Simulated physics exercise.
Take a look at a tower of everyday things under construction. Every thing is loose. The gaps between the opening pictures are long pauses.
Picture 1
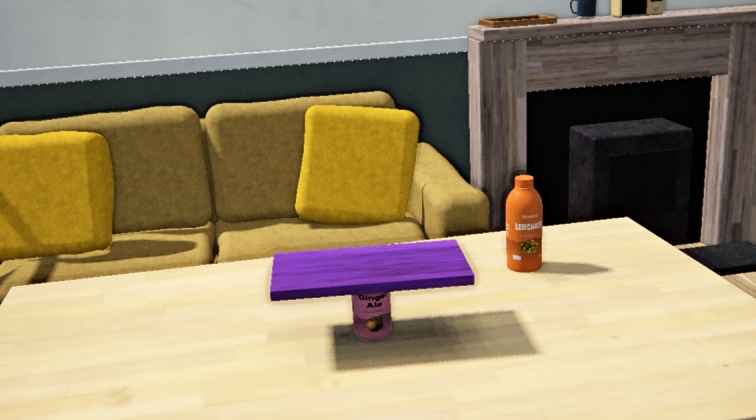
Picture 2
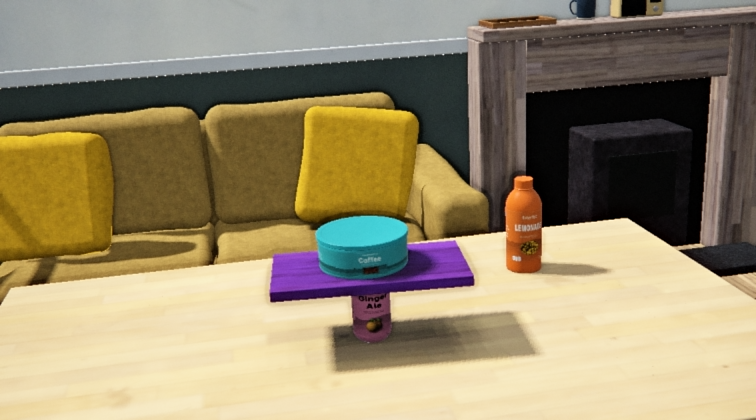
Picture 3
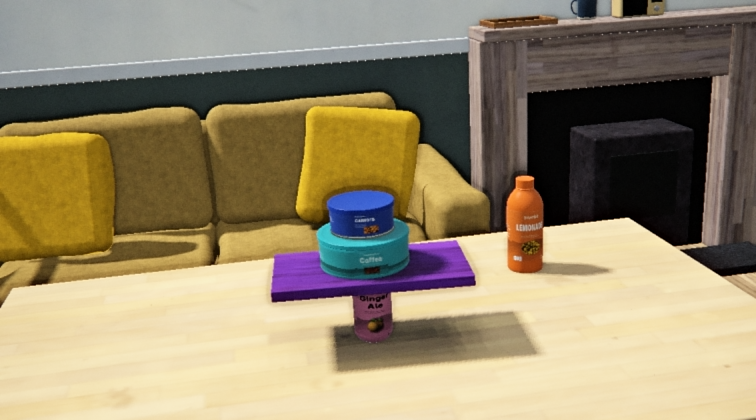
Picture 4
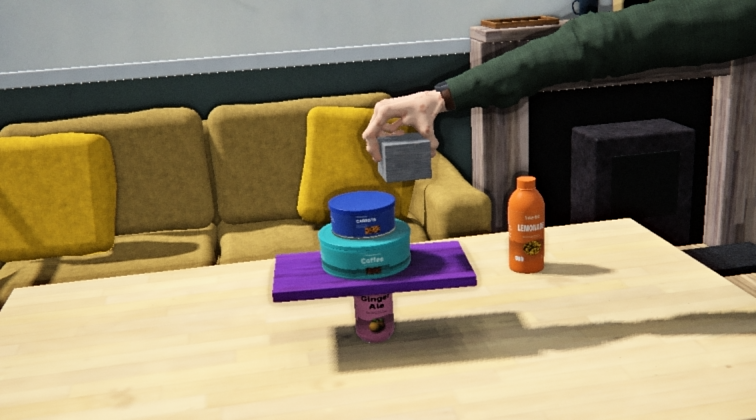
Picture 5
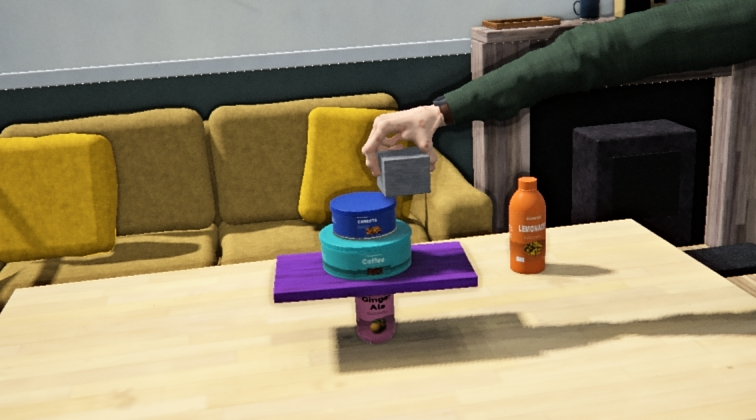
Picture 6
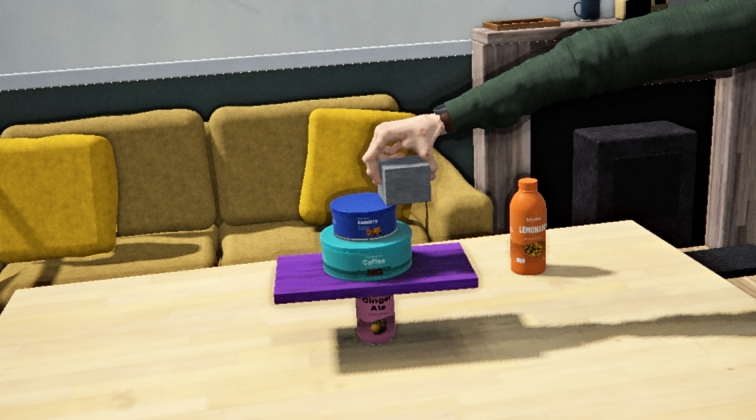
Purple board on a pink can holding a turquoise tub, then a blue tub, as a hand lowers a grey block above them.
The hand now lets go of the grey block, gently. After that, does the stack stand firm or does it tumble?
It tumbles.
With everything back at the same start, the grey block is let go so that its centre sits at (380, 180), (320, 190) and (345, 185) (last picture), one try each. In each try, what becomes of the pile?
Well, on the first go it stays steady, on the second it tumbles down, and on the third it stays steady.
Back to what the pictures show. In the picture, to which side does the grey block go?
That would be the viewer's right.
Then, 0.50 s later than the last frame, grey block now fallen; blue tub tilted by 22°; turquoise tub tilted by 22°.
Then, 0.80 s later than the last frame, blue tub and turquoise tub now fallen; purple board tilted by 42°.
Then, 1.00 s later than the last frame, purple board tilted by 43°.
When it is over, fallen, grey block, blue tub, turquoise tub and purple board; the other 2 as before. End places, in pixels of the last picture, grey block near (518, 302). The pile comes apart.
